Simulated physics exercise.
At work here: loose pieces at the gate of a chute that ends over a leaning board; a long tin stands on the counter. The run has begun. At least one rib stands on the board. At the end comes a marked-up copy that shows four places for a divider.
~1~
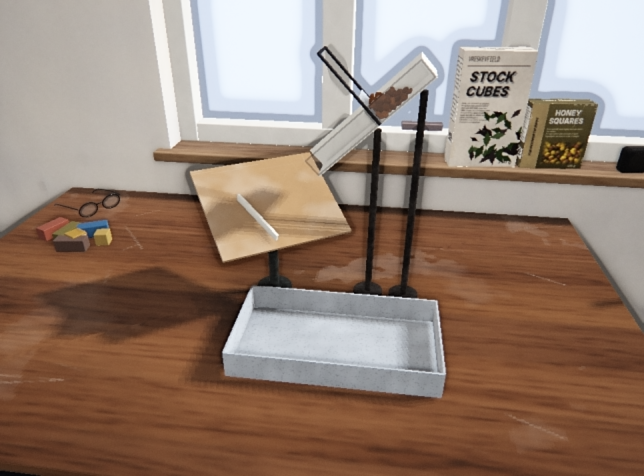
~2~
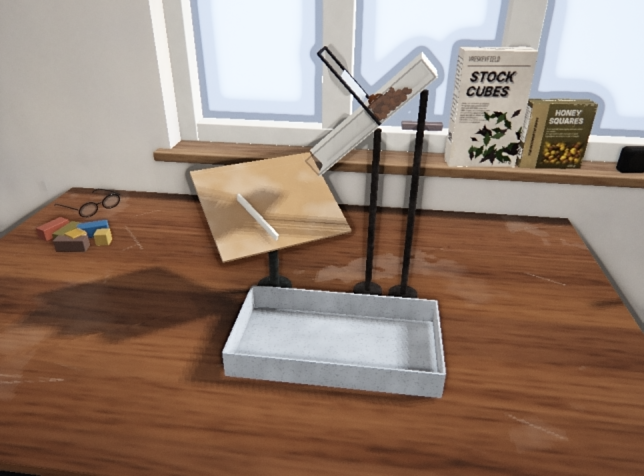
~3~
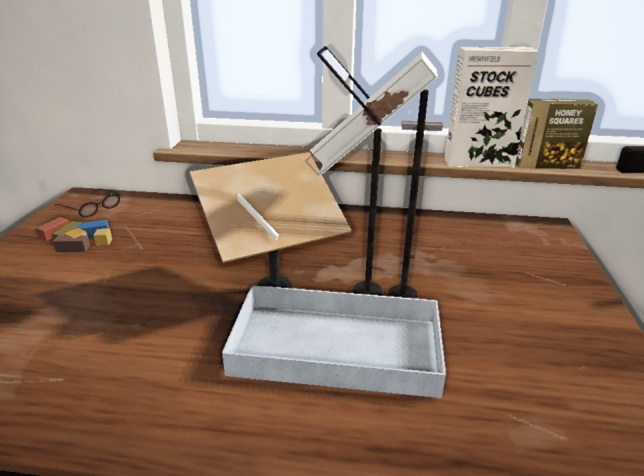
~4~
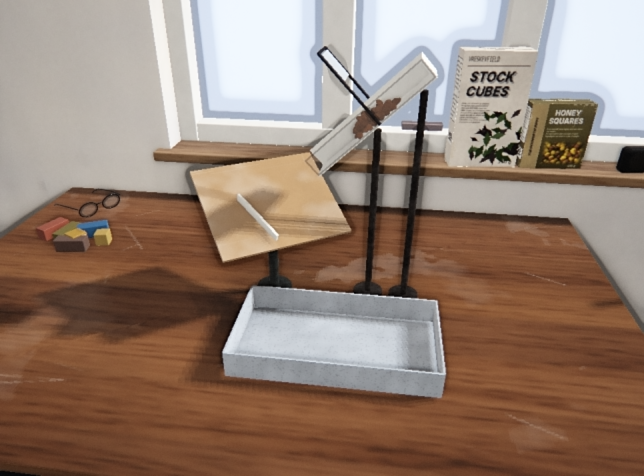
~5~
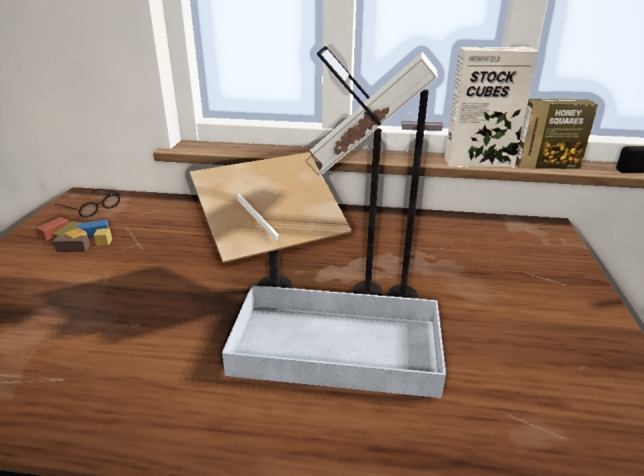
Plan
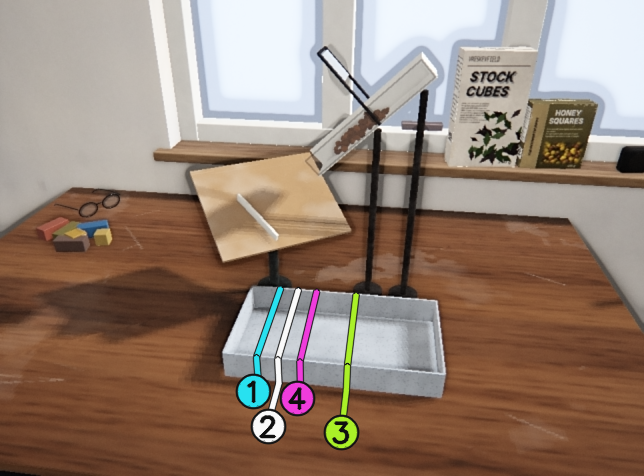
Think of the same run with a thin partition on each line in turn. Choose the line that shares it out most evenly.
Take 4.
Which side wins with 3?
Left.
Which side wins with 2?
The right side.
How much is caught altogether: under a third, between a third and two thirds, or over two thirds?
It is over two thirds.
On the marked copy, line 1 crosses the front rim at (256, 356); line 2 crosses the front rim at (278, 358); line 3 crosses the front rim at (347, 365); line 4 crosses the front rim at (300, 360).
For line 1, of what is caught, not one piece on the left of the divider, every piece on the right.
For line 2, of what is caught, about a tenth on the left of the divider, the larger part on the right.
For line 3, of what is caught, almost all on the left of the divider, just a few on the right.
For line 4, of what is caught, roughly half on the left of the divider, roughly half on the right.
